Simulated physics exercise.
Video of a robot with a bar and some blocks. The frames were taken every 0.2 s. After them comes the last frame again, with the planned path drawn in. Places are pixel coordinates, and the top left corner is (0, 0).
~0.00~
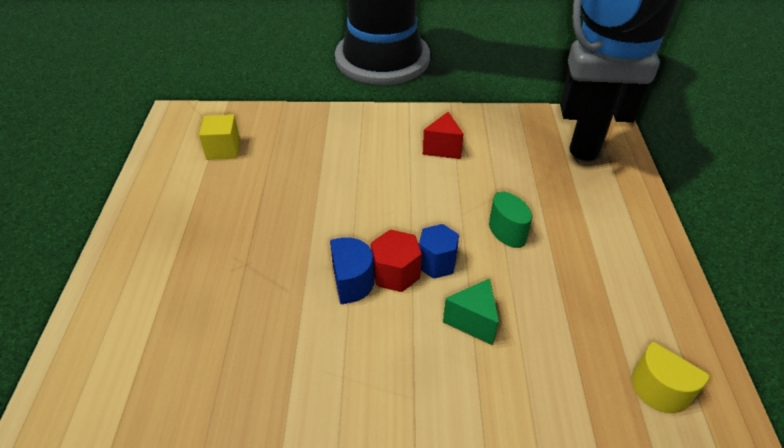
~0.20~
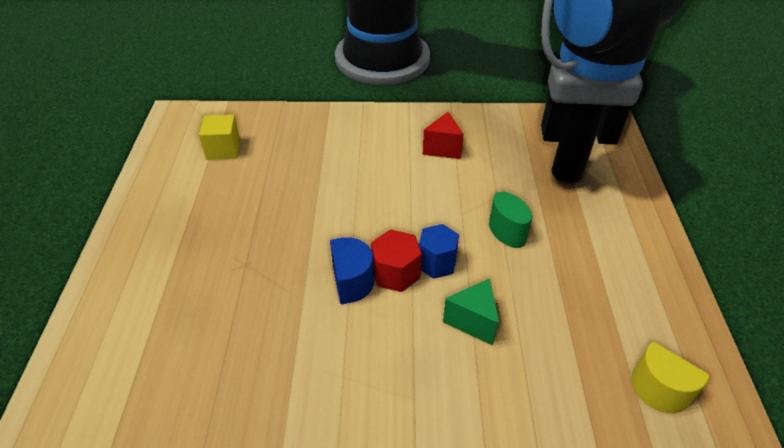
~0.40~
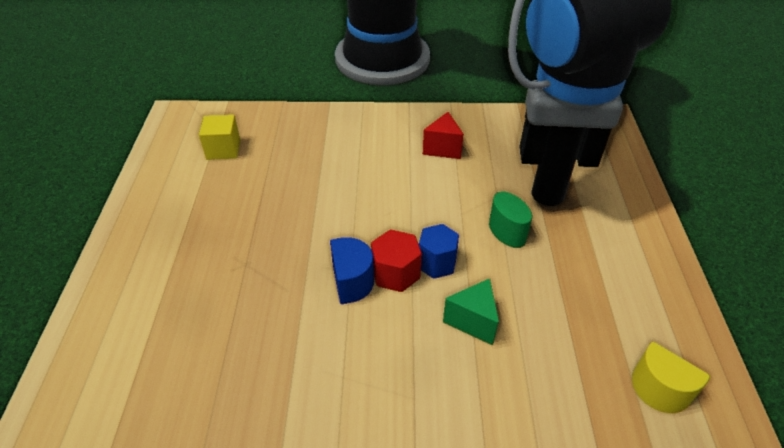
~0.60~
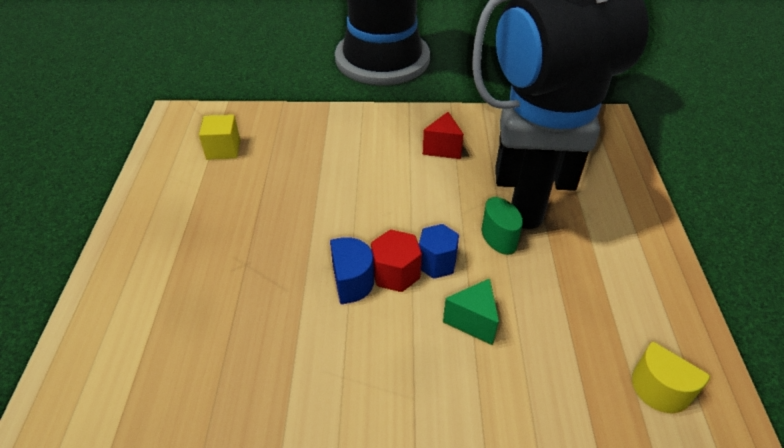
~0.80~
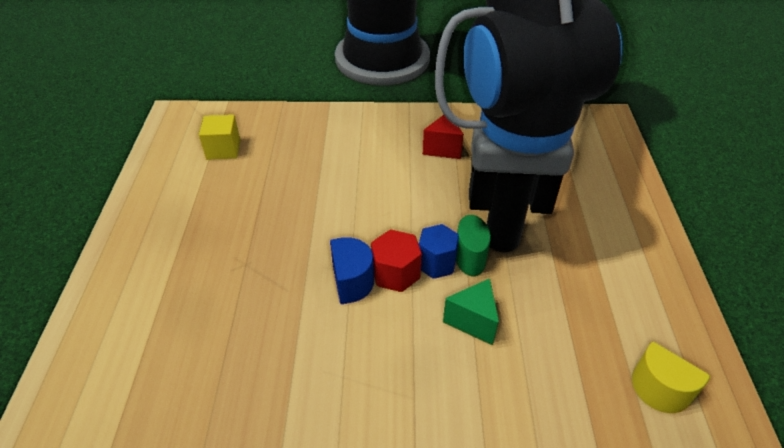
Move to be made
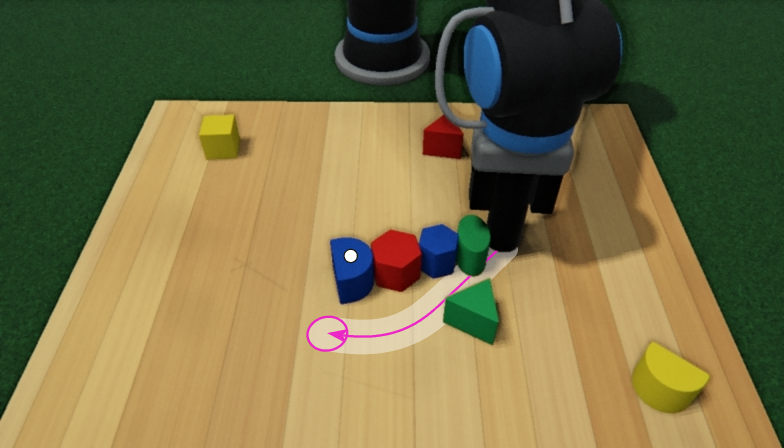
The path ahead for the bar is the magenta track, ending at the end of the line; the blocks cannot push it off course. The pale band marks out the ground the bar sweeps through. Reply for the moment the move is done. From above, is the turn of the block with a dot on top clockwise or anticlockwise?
Counterclockwise rotation.
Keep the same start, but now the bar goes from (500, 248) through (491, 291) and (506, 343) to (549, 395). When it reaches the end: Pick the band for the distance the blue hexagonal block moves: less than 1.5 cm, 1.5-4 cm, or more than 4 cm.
Ends 1.5 to 4 cm away.
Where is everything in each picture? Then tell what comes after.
Tip of the bar at (584, 151), middles of tops, blue half-round block at (351, 256), red hexagonal block at (396, 247), blue hexagonal block at (439, 238), green elliptical block at (513, 206), green triangular block at (478, 299), in the first picture.
Bar at (567, 173), nothing pushed, in the second picture.
Bar at (548, 195), nothing pushed, in the third picture.
Bar at (526, 217), green elliptical block at (504, 212), in the fourth picture.
Bar at (502, 240), blue half-round block at (351, 256), red hexagonal block at (396, 247), blue hexagonal block at (439, 238), green elliptical block at (474, 232), green triangular block at (478, 299), in the fifth picture.
The line goes from (500, 248) via (457, 288) and (404, 329), ending at (327, 333); the dot is on the blue half-round block.
The first path, step by step. One third of the way, bar at (458, 281); blue half-round block at (303, 262), turned 25° anticlockwise; red hexagonal block at (348, 246); blue hexagonal block at (392, 255), turned 75° clockwise; green elliptical block at (424, 272), turned 15° clockwise.
Two thirds of the way, bar at (404, 321); blue half-round block at (300, 262), turned 25° anticlockwise; red hexagonal block at (341, 242), turned 15° anticlockwise; blue hexagonal block at (383, 255), turned 105° clockwise; green elliptical block at (368, 290), turned 65° clockwise.
At the end, bar at (326, 326); blue half-round block at (298, 260), turned 25° anticlockwise; red hexagonal block at (341, 242), turned 15° anticlockwise; blue hexagonal block at (383, 255), turned 105° clockwise; green elliptical block at (341, 279), turned 90° clockwise; green triangular block unmoved.
